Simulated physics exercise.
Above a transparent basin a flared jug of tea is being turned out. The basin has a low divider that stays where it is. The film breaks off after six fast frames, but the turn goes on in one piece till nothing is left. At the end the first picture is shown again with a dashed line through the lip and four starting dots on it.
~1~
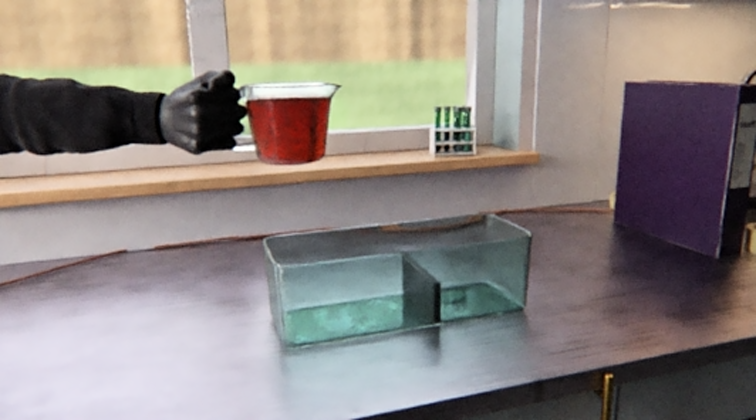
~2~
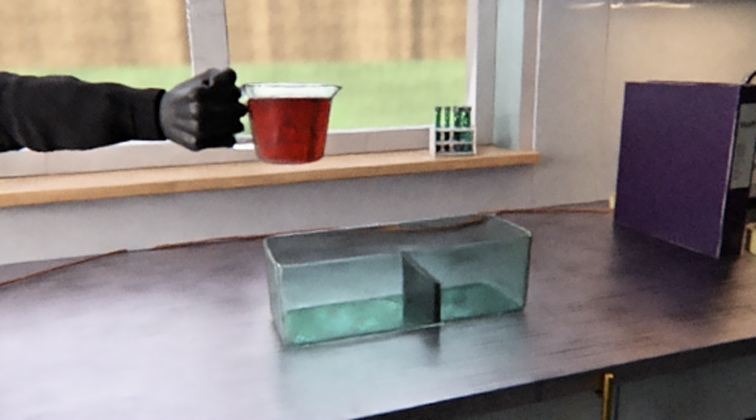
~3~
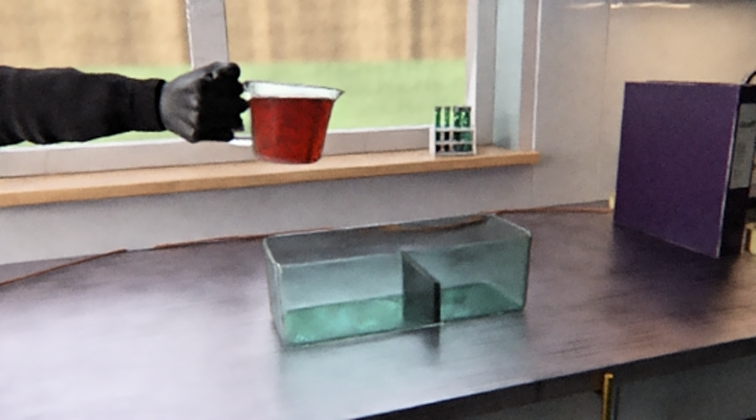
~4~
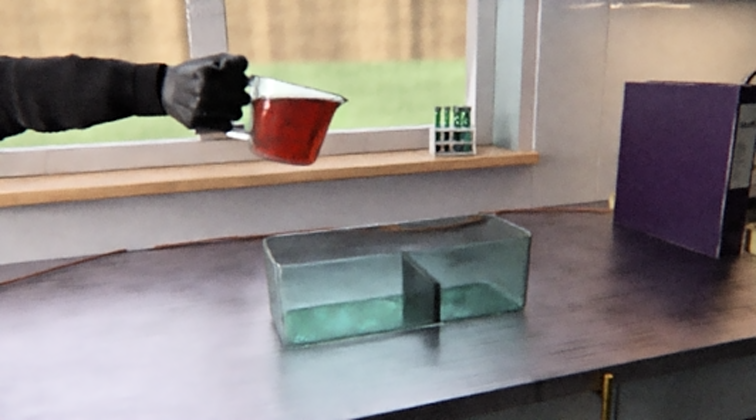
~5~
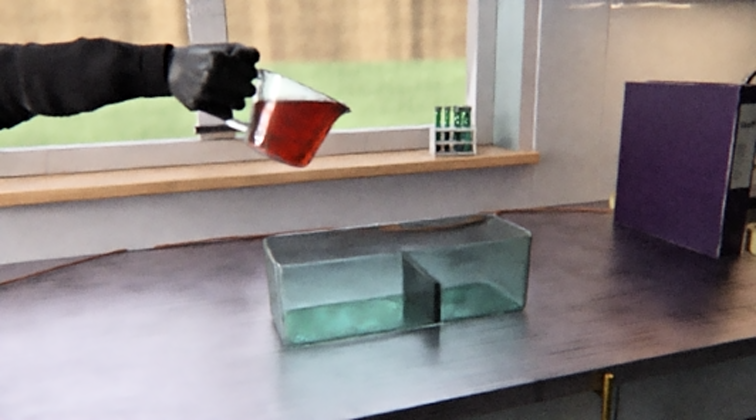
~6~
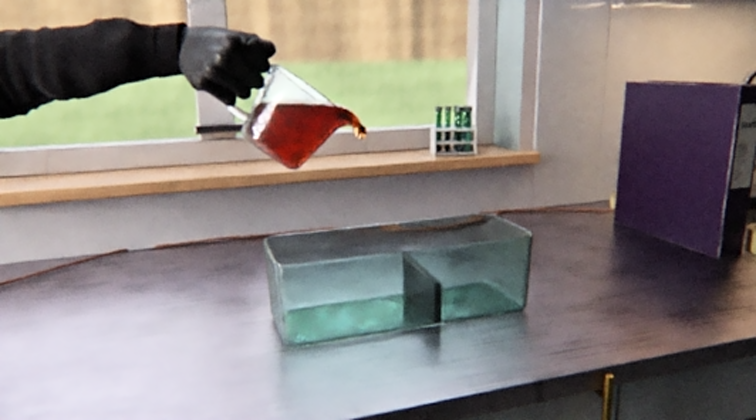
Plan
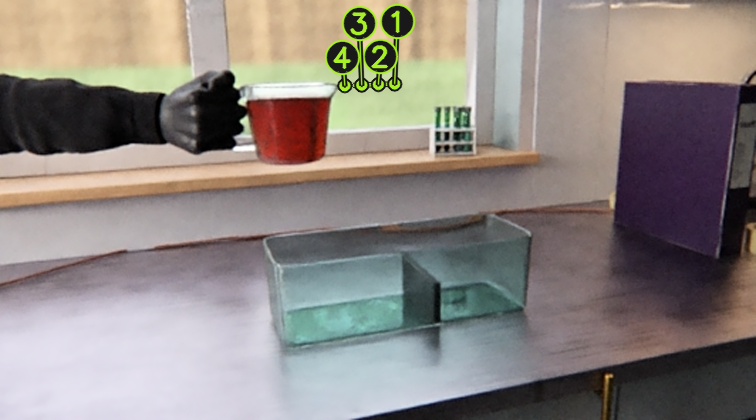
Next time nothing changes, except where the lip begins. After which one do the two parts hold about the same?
The answer is place 2.
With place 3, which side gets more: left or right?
The left side.
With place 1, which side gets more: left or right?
More ends on the right.
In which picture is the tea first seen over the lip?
In picture 5.
On the marked copy, 1 at (394, 84); 2 at (378, 84); 3 at (361, 85); 4 at (344, 85).
If 1 is chosen, about 23 % ends left of the wall and 76 % right of it.
If 2 is chosen, about 51 % ends left of the wall and 48 % right of it.
If 3 is chosen, about 79 % ends left of the wall and 17 % right of it; 4 % is lost outside.
If 4 is chosen, about 90 % ends left of the wall and 4 % right of it; 6 % is lost outside.
